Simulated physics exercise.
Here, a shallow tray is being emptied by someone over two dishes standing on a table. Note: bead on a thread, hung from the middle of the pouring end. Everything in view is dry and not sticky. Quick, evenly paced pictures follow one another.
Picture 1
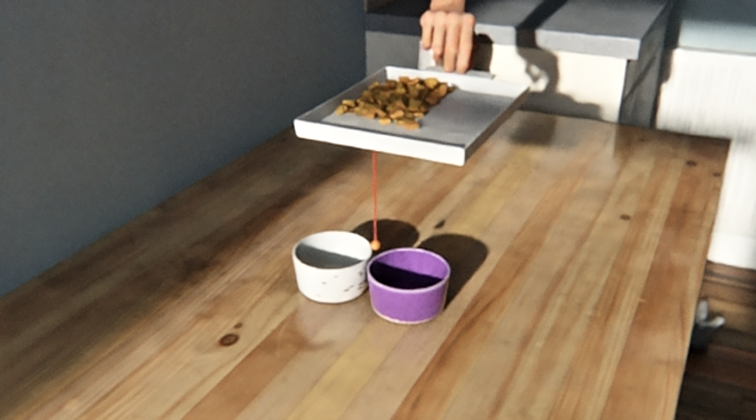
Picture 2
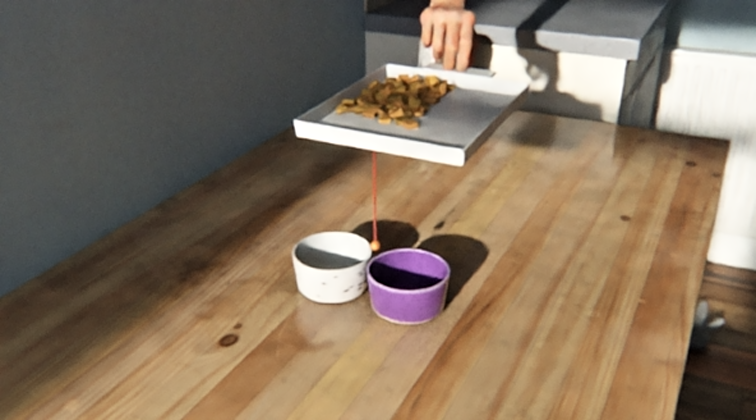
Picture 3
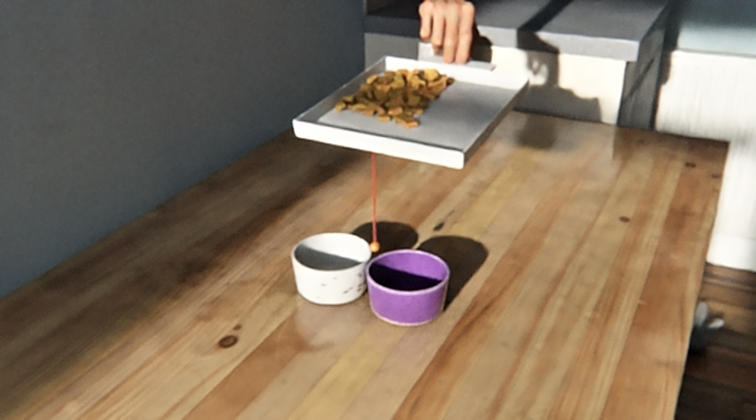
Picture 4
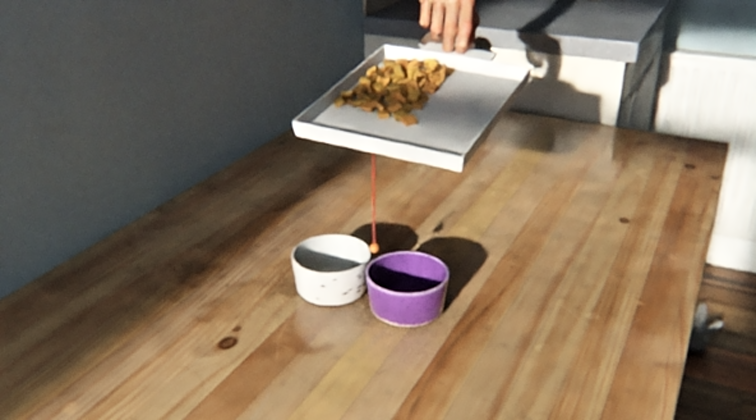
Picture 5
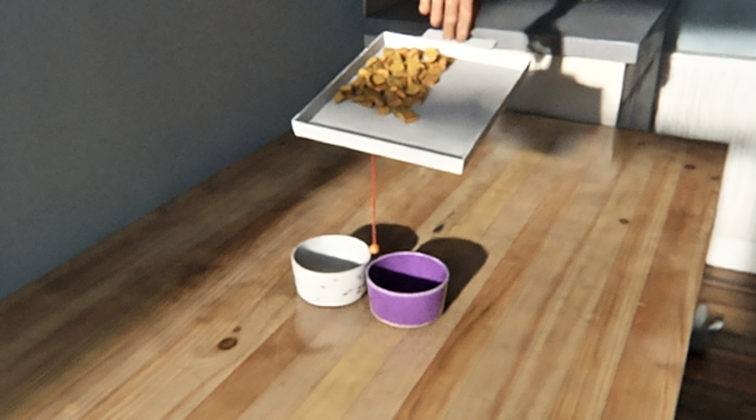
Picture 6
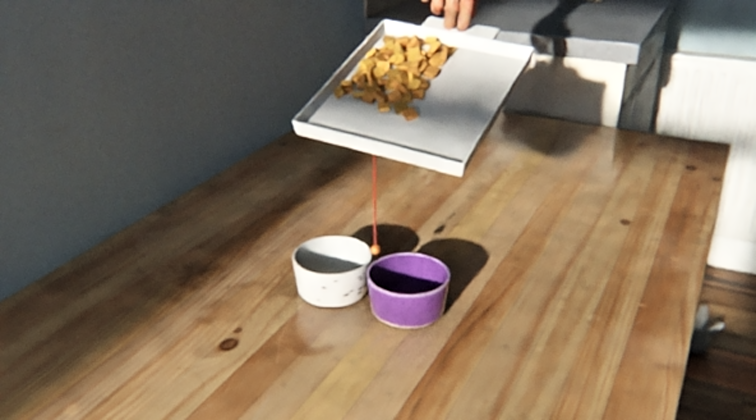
A hand at the top holds a shallow white tray of golden-brown cereal squares above a pale wooden table, seen from slightly above in a sunlit room with a dark wall at left. Below the tray, a speckled white dish stands left of a purple one, with an orange bead hanging on a red thread near them. The hand steadily raises the tray's far end, tilting it toward the dishes and slightly to the right, while the cereal stays bunched and the camera stays still.
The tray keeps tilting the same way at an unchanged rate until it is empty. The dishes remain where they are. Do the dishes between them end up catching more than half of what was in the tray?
No.
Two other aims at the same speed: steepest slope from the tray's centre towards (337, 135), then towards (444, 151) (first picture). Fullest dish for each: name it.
First try: The dish to the left; second try: The dish to the right.
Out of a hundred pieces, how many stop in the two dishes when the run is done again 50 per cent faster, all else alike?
Estimate: Some 20%.
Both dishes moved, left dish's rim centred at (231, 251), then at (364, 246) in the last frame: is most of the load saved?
For the two places in order: A minority share, a minority share.
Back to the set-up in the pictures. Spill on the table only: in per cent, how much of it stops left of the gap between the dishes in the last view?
I'd put it at close to 40 per cent.
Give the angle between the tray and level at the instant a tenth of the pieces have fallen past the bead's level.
About 70 degrees.
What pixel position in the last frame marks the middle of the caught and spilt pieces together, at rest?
I'd say the middle ends up at about (393, 335).
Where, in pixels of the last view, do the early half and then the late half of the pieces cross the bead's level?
I'd put it at roughly (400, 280), and after that at roughly (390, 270).
Just after the last frame, tray tipped steeply; almost all on the tray; just a few in the air.
A moment on, tray tipped right over; roughly half on the tray; about a tenth in the right dish; just a few in the left dish; roughly a third outside both; just a few in the air.
Further on, tray tipped past a quarter turn; roughly a quarter in the right dish; about a tenth in the left dish; roughly two thirds outside both.
When it is over, tray tipped past a quarter turn; roughly a quarter in the right dish; about a tenth in the left dish; roughly two thirds outside both.
